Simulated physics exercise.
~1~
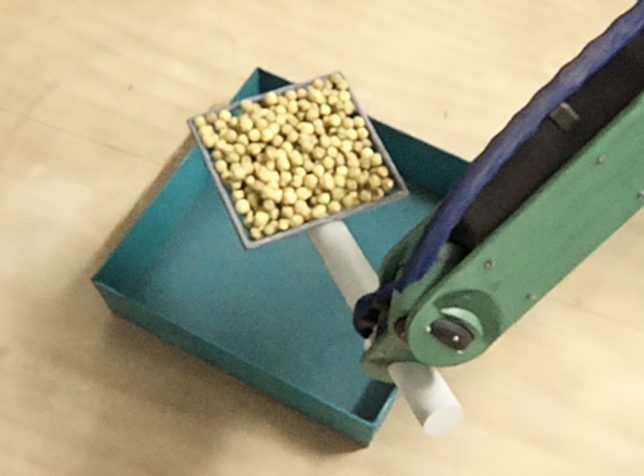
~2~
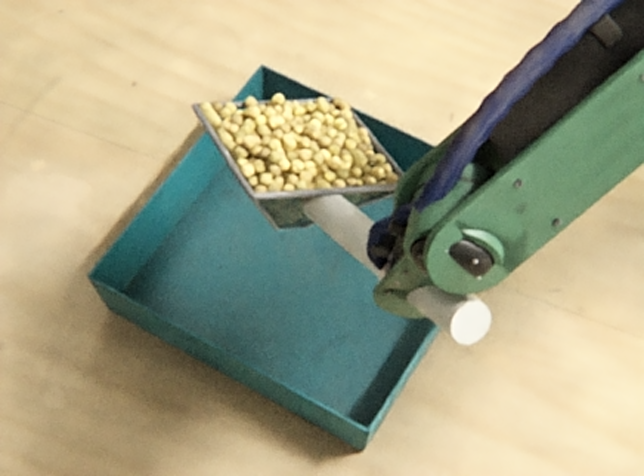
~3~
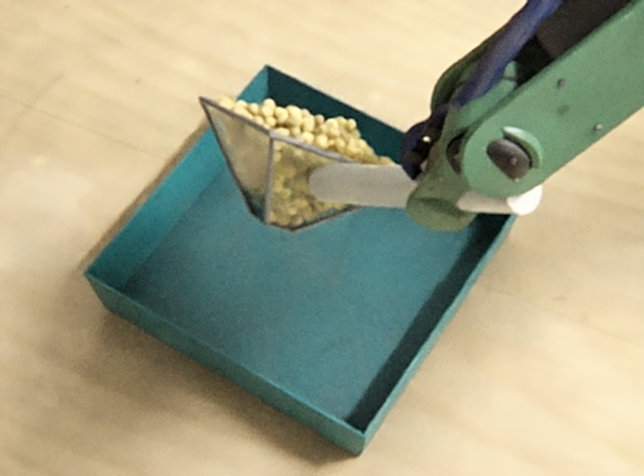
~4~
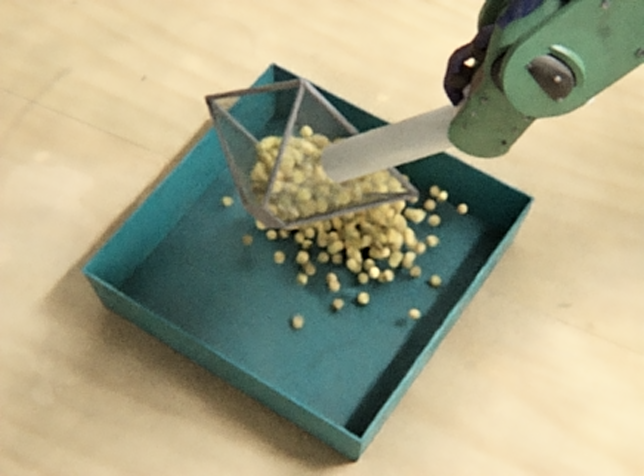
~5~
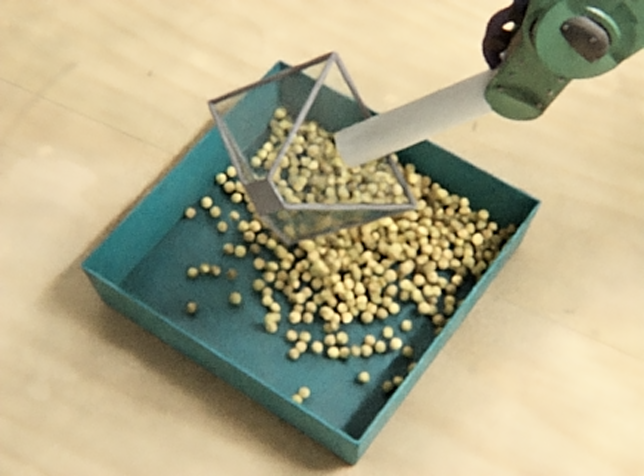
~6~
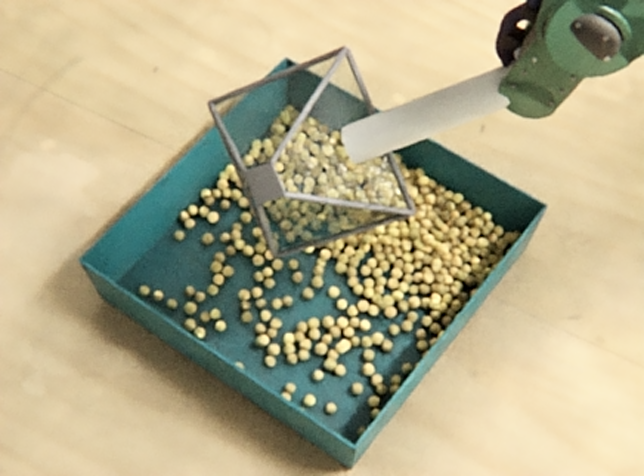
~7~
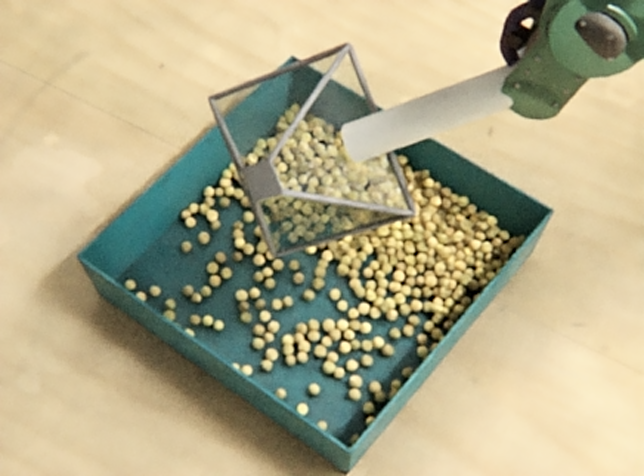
A green robotic arm held a clear scoop heaped with pale yellow beans over a blue-green tray, then steadily tipped it until the beans poured out, scattered and spread across the tray, leaving the upturned scoop hanging still above them.
